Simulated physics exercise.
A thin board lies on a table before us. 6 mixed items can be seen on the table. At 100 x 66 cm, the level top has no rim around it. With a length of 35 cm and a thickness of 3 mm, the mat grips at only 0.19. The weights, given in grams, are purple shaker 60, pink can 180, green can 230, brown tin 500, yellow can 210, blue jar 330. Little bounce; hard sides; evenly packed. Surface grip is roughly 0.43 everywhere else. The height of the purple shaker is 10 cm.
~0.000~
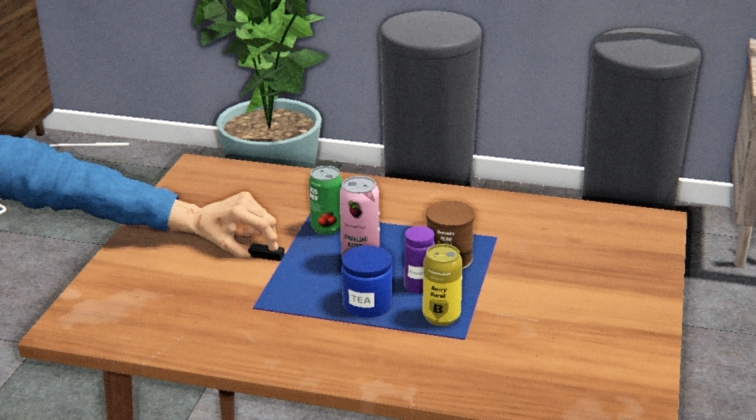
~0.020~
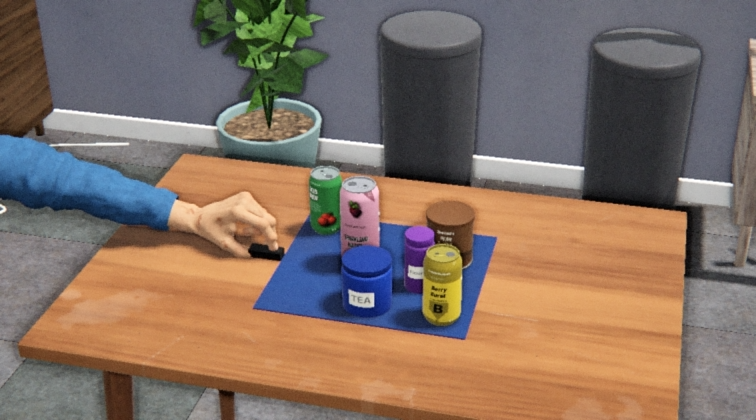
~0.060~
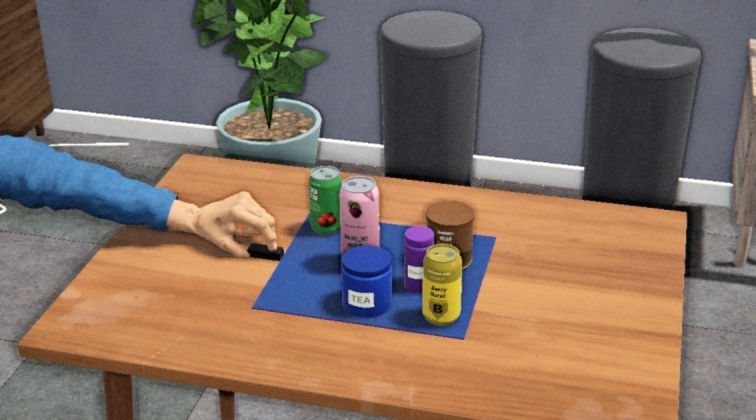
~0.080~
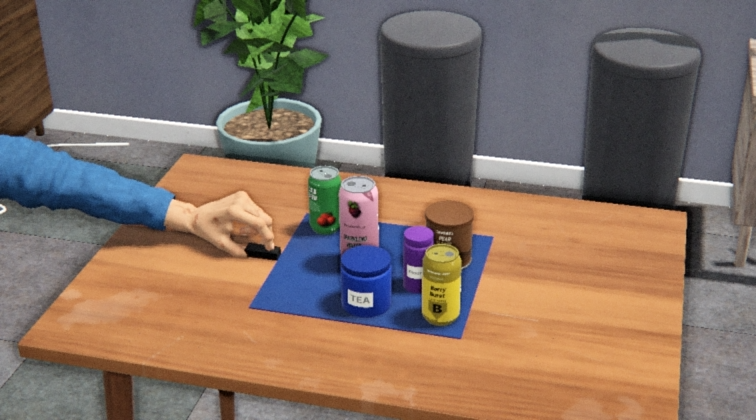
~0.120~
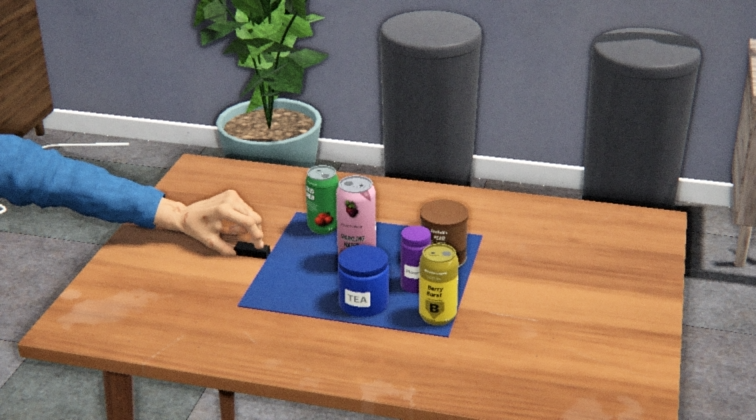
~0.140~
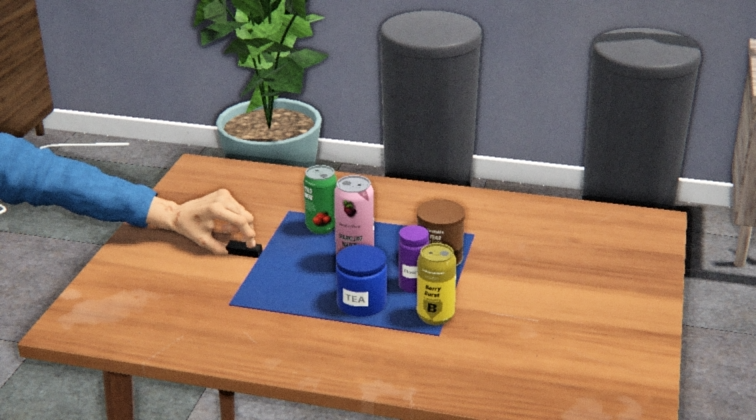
In a room with a grey-blue wall, a potted plant and two dark bins, a wooden table is seen from slightly above by a still camera. On a blue sheet stand green and pink cans at left, a blue tea jar in front, a purple shaker and brown tin behind, and a yellow can at right. The hand at left, initially still, slowly draws the sheet leftward, the upright items shifting slightly with it.
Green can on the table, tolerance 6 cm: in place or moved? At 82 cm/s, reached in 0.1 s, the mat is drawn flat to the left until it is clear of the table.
Moved.
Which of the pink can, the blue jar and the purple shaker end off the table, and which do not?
Outcome: The pink can departs its support; the blue jar departs its support; the purple shaker remains on its support.
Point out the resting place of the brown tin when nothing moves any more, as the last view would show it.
Resting point, approx. (360, 226) px.
After 0.44 s, 29 cm of pull; green can moved 15 cm near (247, 192); purple shaker 12° off upright; brown tin moved 15 cm.
After 0.74 s, 53 cm of pull; green can now off the table; pink can moved 39 cm; blue jar moved 39 cm.
After 1.04 s, 78 cm of pull; pink can and blue jar now off the table; brown tin moved 16 cm; purple shaker moved 10 cm.
In the end (1.8 s), off the table, pink can, green can and blue jar; not toppled but over 6 cm from the start, purple shaker and brown tin; yellow can under 6 cm from the start.
